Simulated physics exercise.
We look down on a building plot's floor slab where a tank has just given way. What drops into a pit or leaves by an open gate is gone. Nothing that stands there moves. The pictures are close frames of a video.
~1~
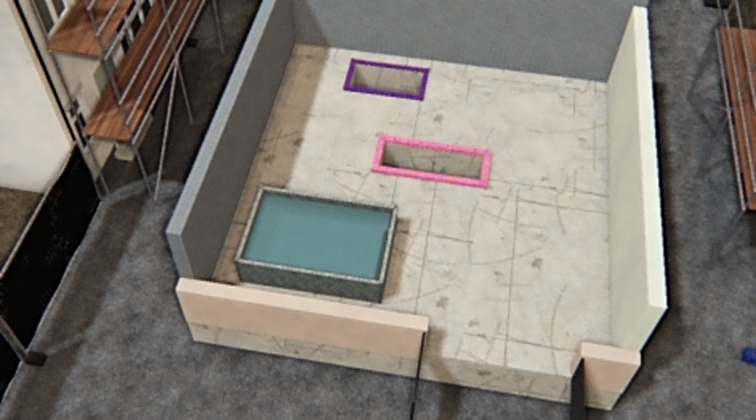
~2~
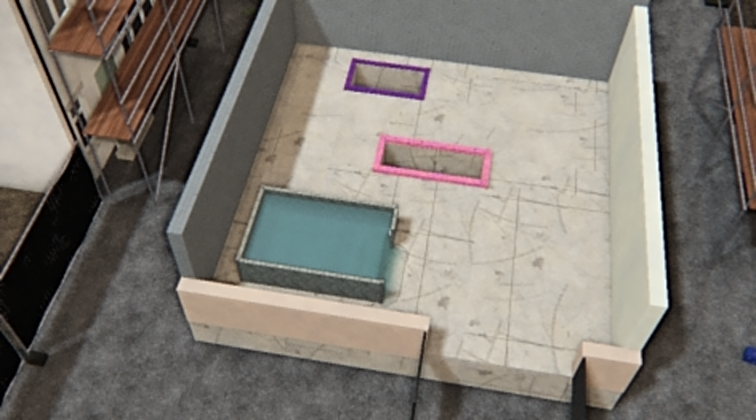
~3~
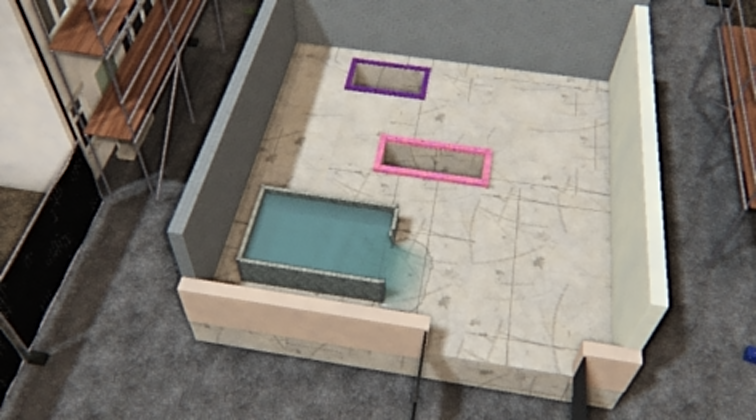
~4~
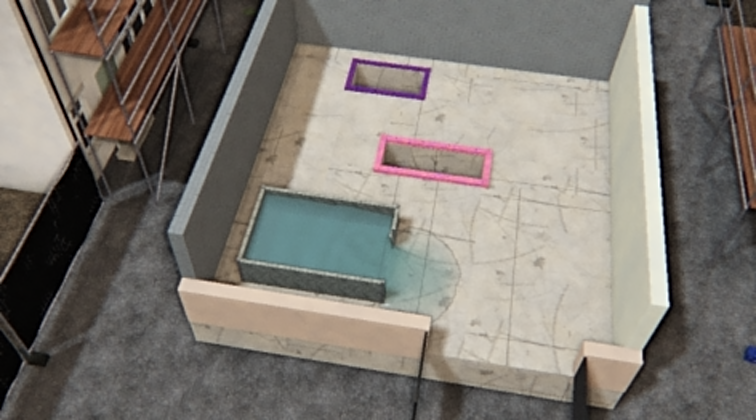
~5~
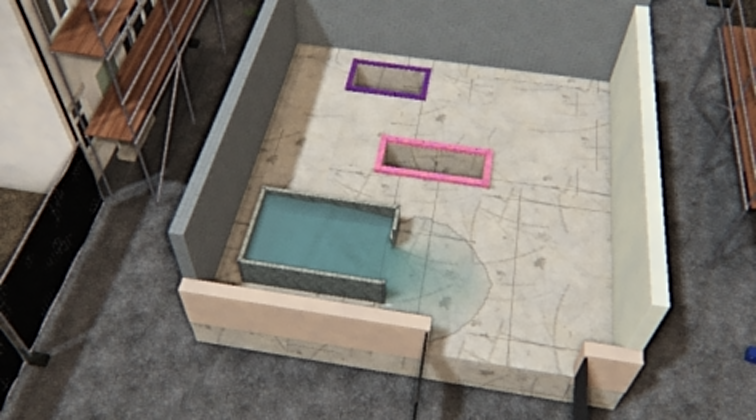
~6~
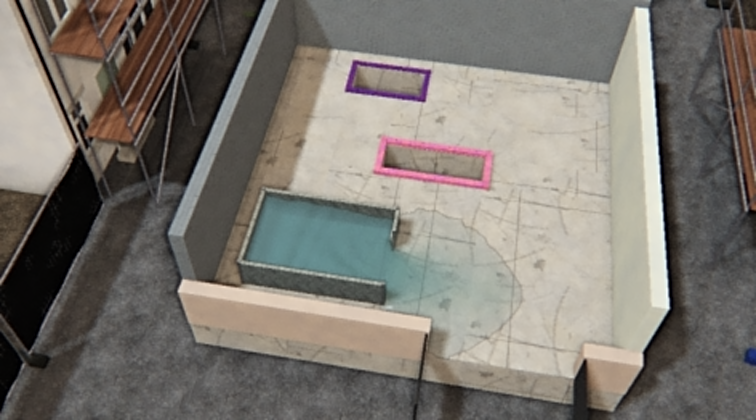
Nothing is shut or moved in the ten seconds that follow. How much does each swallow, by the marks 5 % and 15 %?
One by one: The gate takes above 15 %; the pink pit takes not even 5 %; the purple pit takes not even 5 %.
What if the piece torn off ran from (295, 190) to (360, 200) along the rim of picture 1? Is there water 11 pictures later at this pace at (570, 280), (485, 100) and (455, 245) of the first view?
In that order: No water, no water, no water.
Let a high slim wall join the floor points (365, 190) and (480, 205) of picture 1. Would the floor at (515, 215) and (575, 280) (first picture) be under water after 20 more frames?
In turn: Flooded, flooded.
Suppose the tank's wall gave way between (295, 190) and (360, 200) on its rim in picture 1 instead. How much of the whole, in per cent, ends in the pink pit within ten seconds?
Per cent: Pink 6.
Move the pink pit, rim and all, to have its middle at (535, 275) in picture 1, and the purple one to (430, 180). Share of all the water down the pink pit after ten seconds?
Roughly, in per cent: Pink 12.
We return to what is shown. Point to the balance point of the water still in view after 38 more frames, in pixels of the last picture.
Around (464, 242).
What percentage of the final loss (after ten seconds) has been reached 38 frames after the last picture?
Close to 70 %.
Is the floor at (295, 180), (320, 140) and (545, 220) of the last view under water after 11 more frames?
In that order: Free of water, free of water, covered.
A moment on, water covers 25 % of the floor; the gate 1 %, the pink pit 0 %, the purple pit 0 %.
Next, water covers 30 % of the floor; the gate 7 %, the pink pit 0 %, the purple pit 0 %.
Then, water covers 35 % of the floor; the gate 15 %, the pink pit 0 %, the purple pit 0 %.
Later, water covers 50 % of the floor; the gate 26 %, the pink pit 0 %, the purple pit 0 %.
In the end, water covers 65 % of the floor; the gate 38 %, the pink pit 0 %, the purple pit 0 %.
